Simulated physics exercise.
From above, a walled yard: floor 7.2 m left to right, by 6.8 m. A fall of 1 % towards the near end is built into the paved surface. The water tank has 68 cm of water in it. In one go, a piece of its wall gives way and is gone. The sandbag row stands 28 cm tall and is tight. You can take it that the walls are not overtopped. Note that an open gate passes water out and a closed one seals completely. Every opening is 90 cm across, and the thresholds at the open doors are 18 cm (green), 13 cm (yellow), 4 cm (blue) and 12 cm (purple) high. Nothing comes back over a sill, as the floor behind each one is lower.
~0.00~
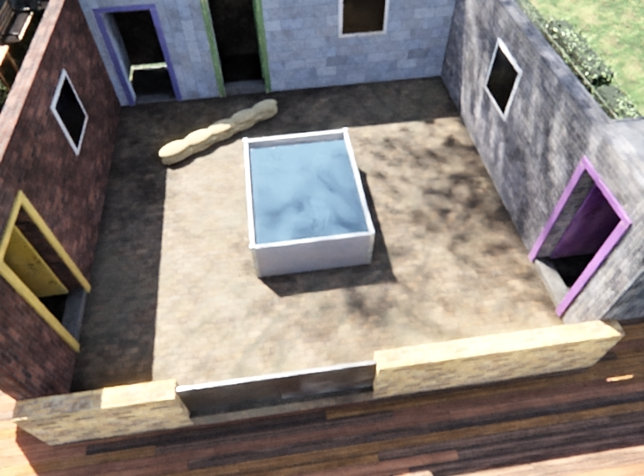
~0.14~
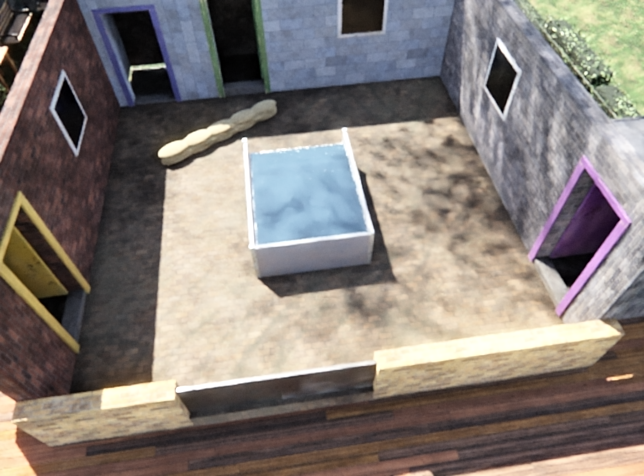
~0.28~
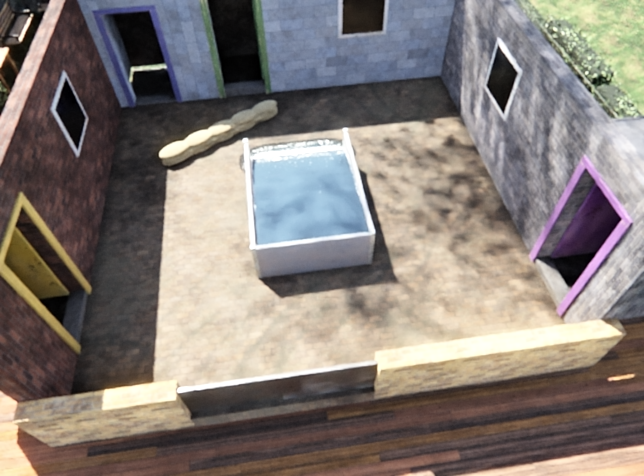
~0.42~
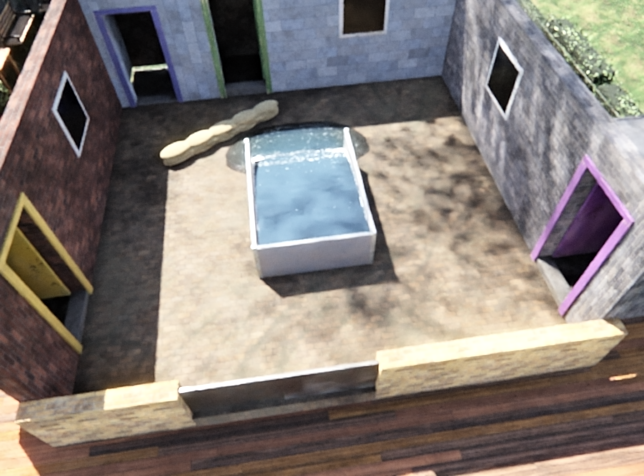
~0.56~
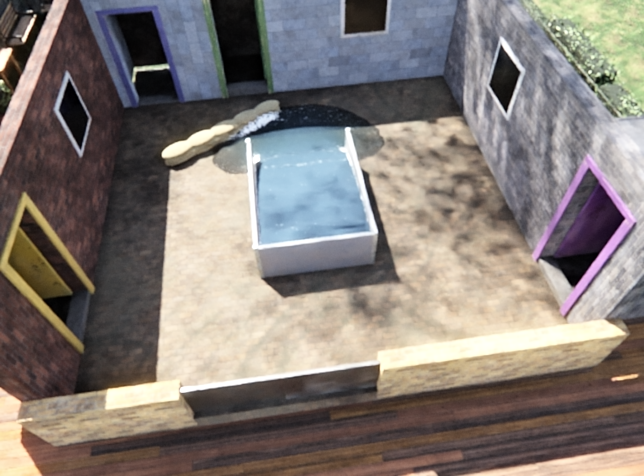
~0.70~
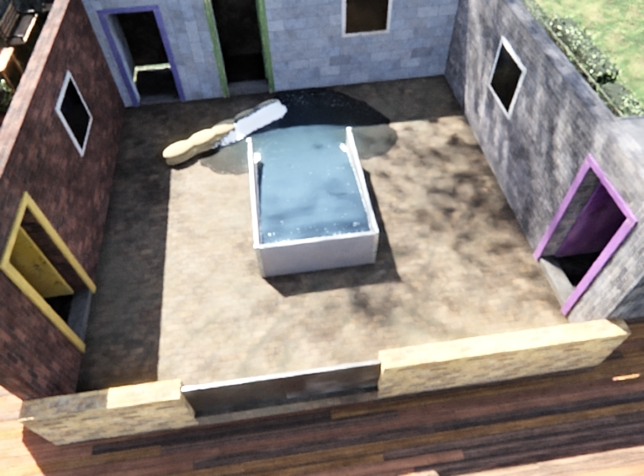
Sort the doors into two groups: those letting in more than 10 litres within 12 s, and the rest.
The green door goes with the rest; the yellow door goes with the rest; the blue door goes in the first group; the purple door goes with the rest.
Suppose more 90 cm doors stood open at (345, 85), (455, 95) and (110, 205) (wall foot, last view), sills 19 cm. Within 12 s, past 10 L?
The first one exceeds it, the second one exceeds it, and the third one doesn't reach it.
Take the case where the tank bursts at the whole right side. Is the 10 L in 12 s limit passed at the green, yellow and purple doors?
For green, too little; for yellow, too little; for purple, too much.
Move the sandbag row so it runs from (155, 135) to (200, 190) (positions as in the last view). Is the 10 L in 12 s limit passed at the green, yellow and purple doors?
Doors: Green exceeds / yellow stays under / purple stays under.
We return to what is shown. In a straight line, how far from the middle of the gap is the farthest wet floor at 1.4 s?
Distance: Approx. 3.4 m.
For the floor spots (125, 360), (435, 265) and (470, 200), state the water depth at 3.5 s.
Roughly 0, 0, 3 cm.
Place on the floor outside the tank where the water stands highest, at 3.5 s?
In the last picture, around (445, 86).
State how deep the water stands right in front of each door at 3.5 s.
Depth readings (cm): Green = 9; yellow = 4; blue = 3; purple = 0.
After 1.4 s water covers 20 % of the floor and is deepest (43 cm) near (307, 90); green door 7 cm at the sill, 0 L in, yellow door not reached, blue door not reached, purple door not reached.
After 2.2 s water covers 30 % of the floor and is deepest (41 cm) near (440, 77); green door 10 cm at the sill, 0 L in, yellow door not reached, blue door 2 cm at the sill, 0 L in, purple door not reached.
After 3.5 s water covers 55 % of the floor and is deepest (34 cm) near (445, 86); green door 9 cm at the sill, 0 L in, yellow door 4 cm at the sill, 0 L in, blue door 3 cm at the sill, 0 L in, purple door not reached.
After 7.0 s water covers 90 % of the floor and is deepest (20 cm) near (273, 389); green door 4 cm at the sill, 0 L in, yellow door 5 cm at the sill, 0 L in, blue door 6 cm at the sill, 16 L in, purple door 4 cm at the sill, 0 L in.
After 12.0 s water covers 95 % of the floor and is deepest (13 cm) near (127, 410); green door 1 cm at the sill, 0 L in, yellow door 10 cm at the sill, 0 L in, blue door 2 cm at the sill, 19 L in, purple door 10 cm at the sill, 0 L in.
